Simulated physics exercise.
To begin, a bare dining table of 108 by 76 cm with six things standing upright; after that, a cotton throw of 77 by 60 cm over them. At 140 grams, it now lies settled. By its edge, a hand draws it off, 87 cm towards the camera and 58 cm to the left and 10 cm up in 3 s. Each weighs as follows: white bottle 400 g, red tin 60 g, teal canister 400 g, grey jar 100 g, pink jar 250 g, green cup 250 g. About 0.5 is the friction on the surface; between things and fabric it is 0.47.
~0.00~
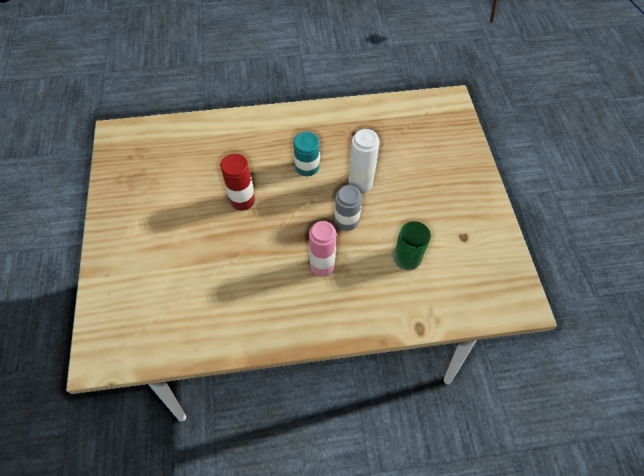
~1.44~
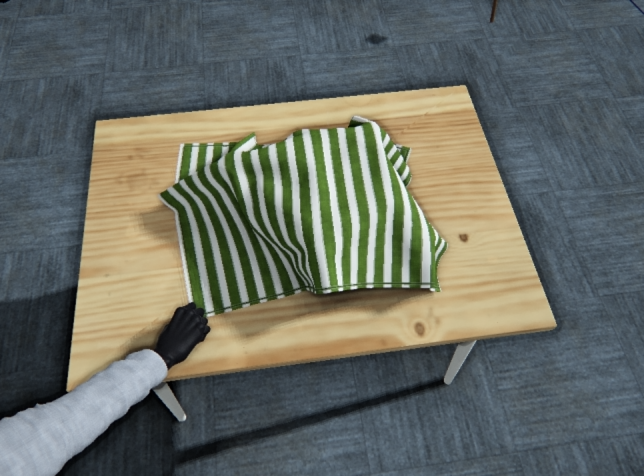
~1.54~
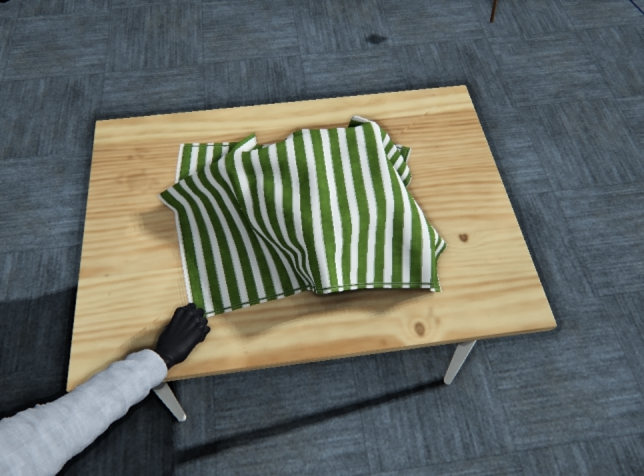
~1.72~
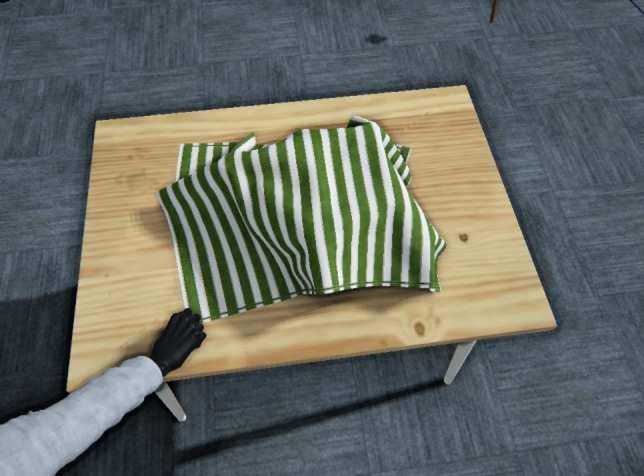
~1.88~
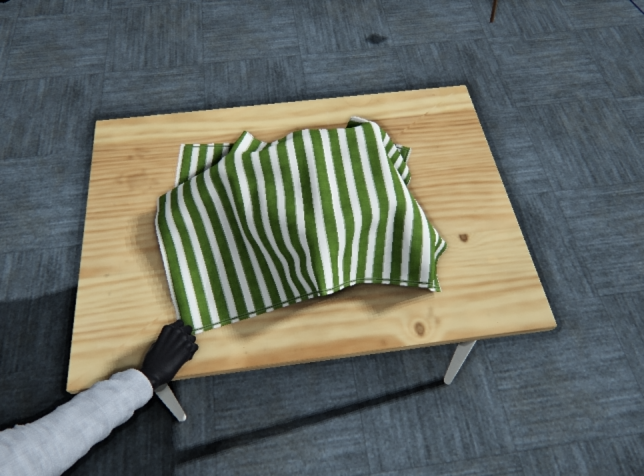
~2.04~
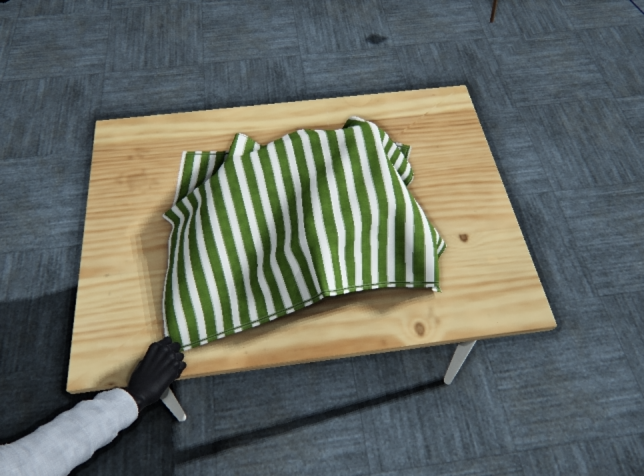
The video shows six containers standing on a wooden table, then a green-and-white striped cloth covering them, as a gloved hand at the lower left grips its corner and pulls it slightly toward the table's near left edge.
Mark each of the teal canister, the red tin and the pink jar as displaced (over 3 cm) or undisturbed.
Marks: Teal canister undisturbed; red tin displaced; pink jar undisturbed.
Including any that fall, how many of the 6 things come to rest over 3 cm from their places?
The total comes out at 2.
By 2.7 s, middle of the cotton throw at (246, 272); red tin on its side, 13 cm off its start, white bottle on its side, 12 cm off its start, grey jar 3 cm off its start.
By 3.3 s, middle of the cotton throw at (156, 415); red tin on its side, 18 cm off its start, white bottle on its side, 12 cm off its start, grey jar 2 cm off its start.
By 3.9 s, middle of the cotton throw at a place out of view; red tin on its side, 29 cm off its start at (126, 222), white bottle on its side, 13 cm off its start at (320, 199), grey jar 2 cm off its start at (348, 201).
By 4.5 s, middle of the cotton throw at a place out of view; red tin on its side, 39 cm off its start, white bottle on its side, 13 cm off its start, grey jar 2 cm off its start.
By 5.3 s, middle of the cotton throw at a place out of view; red tin over the edge, pink jar 0 cm off its start at (323, 231), teal canister 0 cm off its start at (306, 141), white bottle on its side, 13 cm off its start at (320, 198).
